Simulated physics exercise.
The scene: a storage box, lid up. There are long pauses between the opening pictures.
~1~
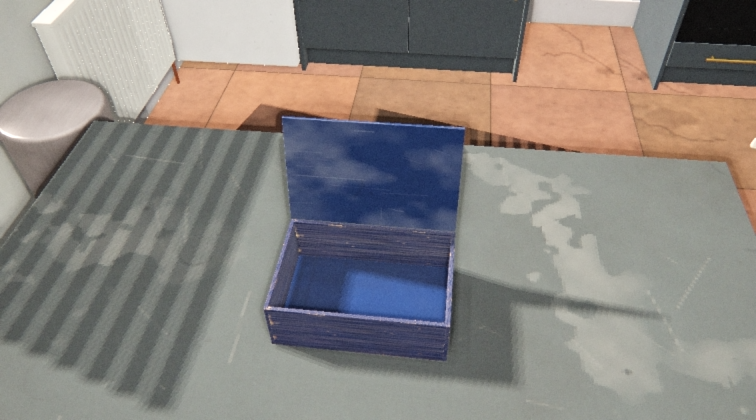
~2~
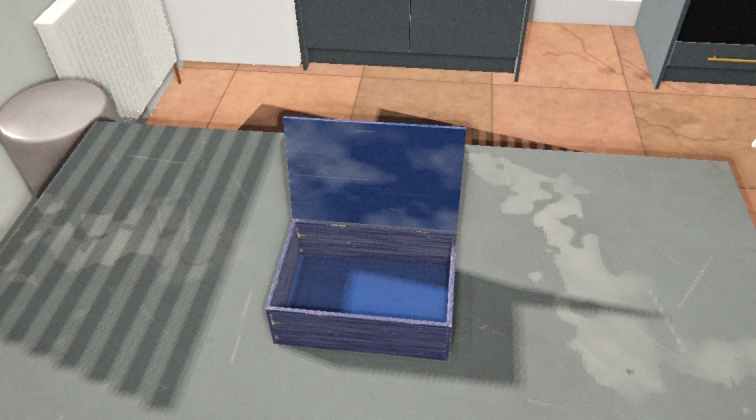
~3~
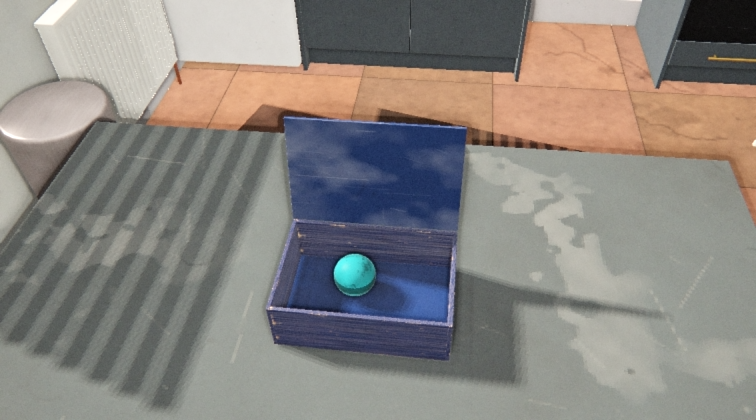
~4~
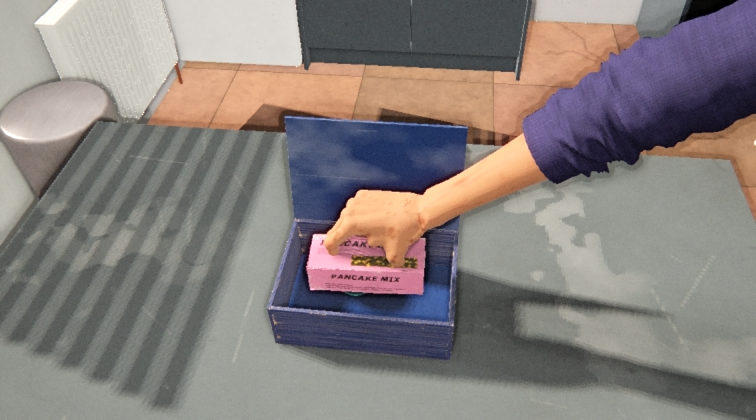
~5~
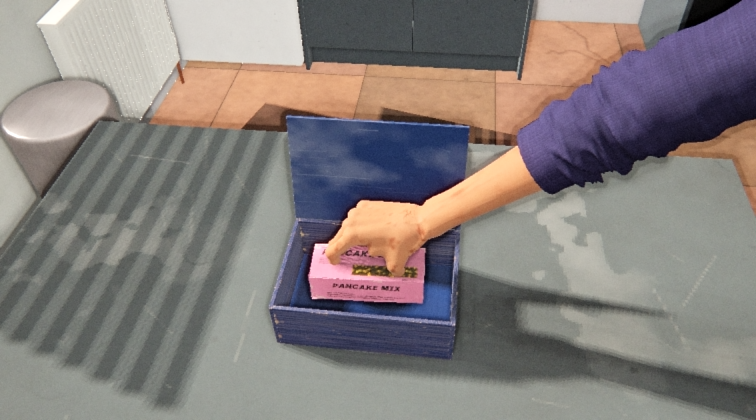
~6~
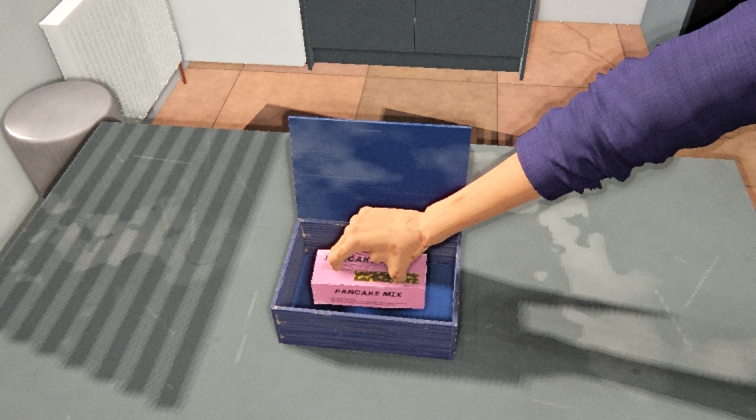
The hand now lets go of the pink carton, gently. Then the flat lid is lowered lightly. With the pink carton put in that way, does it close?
As it turns out, it shuts flat.
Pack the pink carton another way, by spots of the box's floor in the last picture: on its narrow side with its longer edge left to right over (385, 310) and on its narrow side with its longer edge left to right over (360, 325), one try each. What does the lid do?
First, it closes; second, it closes.
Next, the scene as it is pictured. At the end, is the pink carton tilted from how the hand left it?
It ends up tilted.
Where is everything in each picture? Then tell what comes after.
In the first picture, the last thing is not in view yet.
In the second picture, the last thing is not in view yet.
In the third picture, the last thing is not in view yet; turquoise ball (355, 275).
In the fourth picture, on its way; pink carton (368, 264).
In the fifth picture, on its way; pink carton (368, 273).
In the sixth picture, in place under the hand; pink carton (370, 279).
Then, 1.30 s past the last view, lid 84° above the rim; pink carton rocked 55° from its first pose near (366, 305); turquoise ball displaced a little.
Then, 1.80 s past the last view, lid 31° above the rim; pink carton rocked 55° from its first pose near (366, 305).
Finally, lid shut; down or leaning hard in the box, pink carton; turquoise ball still in place. Final places as the last picture's camera would see them, pink carton near (366, 305).
